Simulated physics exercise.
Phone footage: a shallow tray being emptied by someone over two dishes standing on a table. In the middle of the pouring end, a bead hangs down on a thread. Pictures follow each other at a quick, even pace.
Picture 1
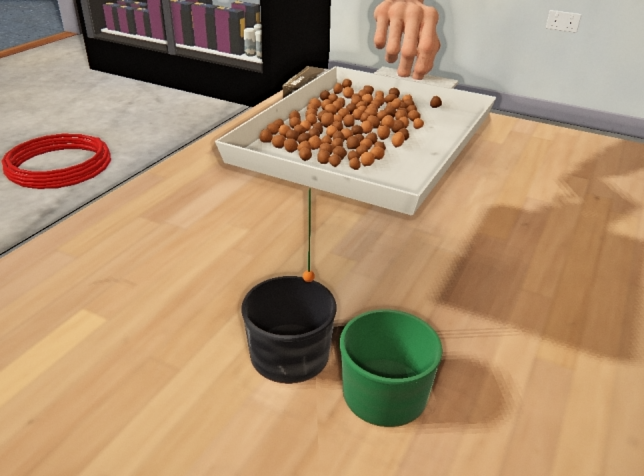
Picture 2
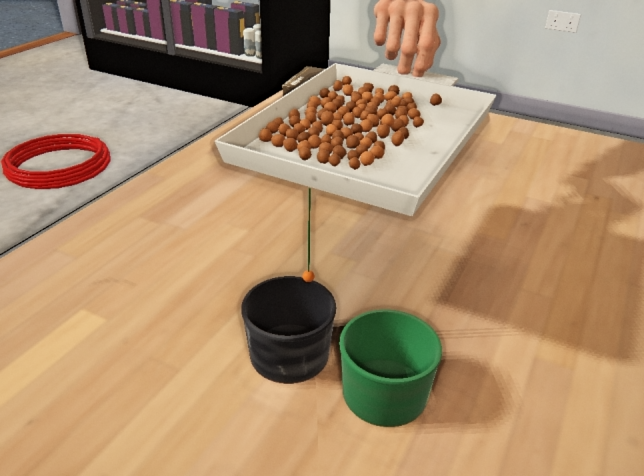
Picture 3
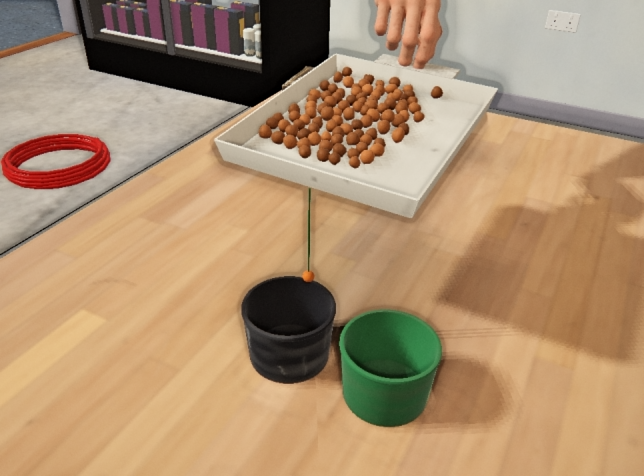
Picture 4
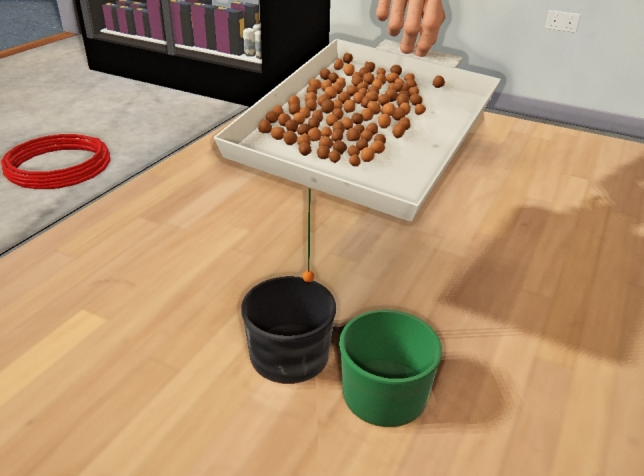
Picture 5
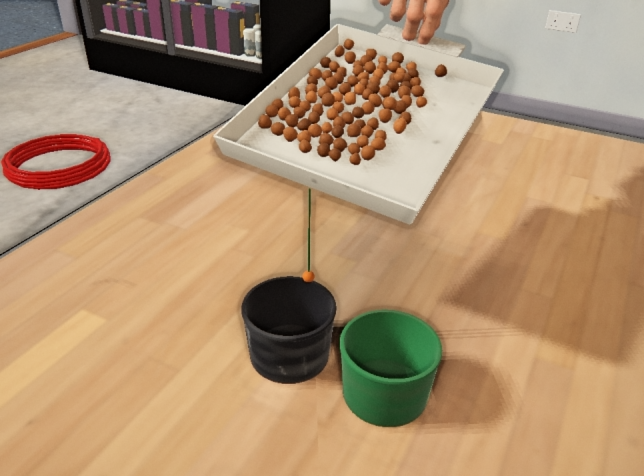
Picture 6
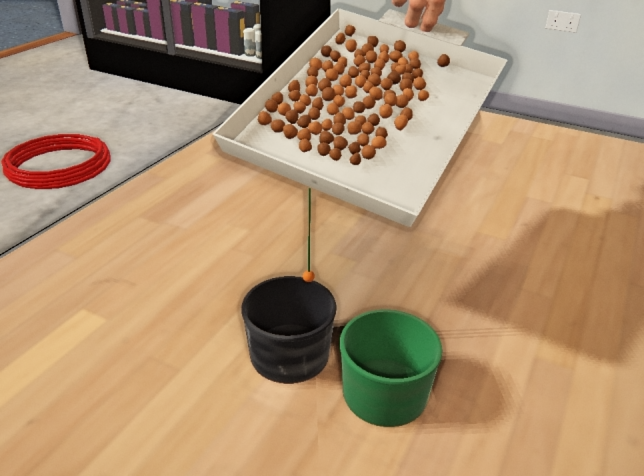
A shallow white tray of brown hazelnuts is held above a pale wooden floor, seen from above at an angle, with a grey rug and dark shelves behind at left. Below it stand a black dish on the left and a green one on the right, an orange bead hanging on a thread, a red coil lying farther left. The tray's far side rises beside a hand while its near edge slants slightly down rightward, the camera still.
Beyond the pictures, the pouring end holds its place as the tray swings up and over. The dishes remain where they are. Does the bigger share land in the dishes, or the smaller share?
The bigger share lands in them.
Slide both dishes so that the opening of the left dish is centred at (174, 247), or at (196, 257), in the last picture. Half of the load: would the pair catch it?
For the earlier try a smaller portion is kept, for the later one a smaller portion.
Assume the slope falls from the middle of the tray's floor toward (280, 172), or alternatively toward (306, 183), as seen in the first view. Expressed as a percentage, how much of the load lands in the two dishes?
Roughly 20 percent, then 30 percent.
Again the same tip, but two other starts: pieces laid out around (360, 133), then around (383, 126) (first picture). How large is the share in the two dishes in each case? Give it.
About 70 %, then about 70 %.
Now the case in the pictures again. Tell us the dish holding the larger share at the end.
Winner: The right side.
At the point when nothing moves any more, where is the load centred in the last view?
The centre comes to rest near (379, 383).
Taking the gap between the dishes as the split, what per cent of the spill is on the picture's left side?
Close to 50 per cent of the spill, I think.
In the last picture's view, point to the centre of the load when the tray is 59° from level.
Roughly at (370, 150).
Soon, tray tipped steeply; nearly all on the tray; a stray few in the air.
A while on, tray tipped right over; most on the tray; a stray few in the right dish; a stray few outside both; a small part in the air.
Towards the end, tray tipped past a quarter turn; about two thirds in the right dish; a small part in the left dish; about a quarter outside both.
Finally, tray tipped past a quarter turn; about two thirds in the right dish; a small part in the left dish; about a quarter outside both.
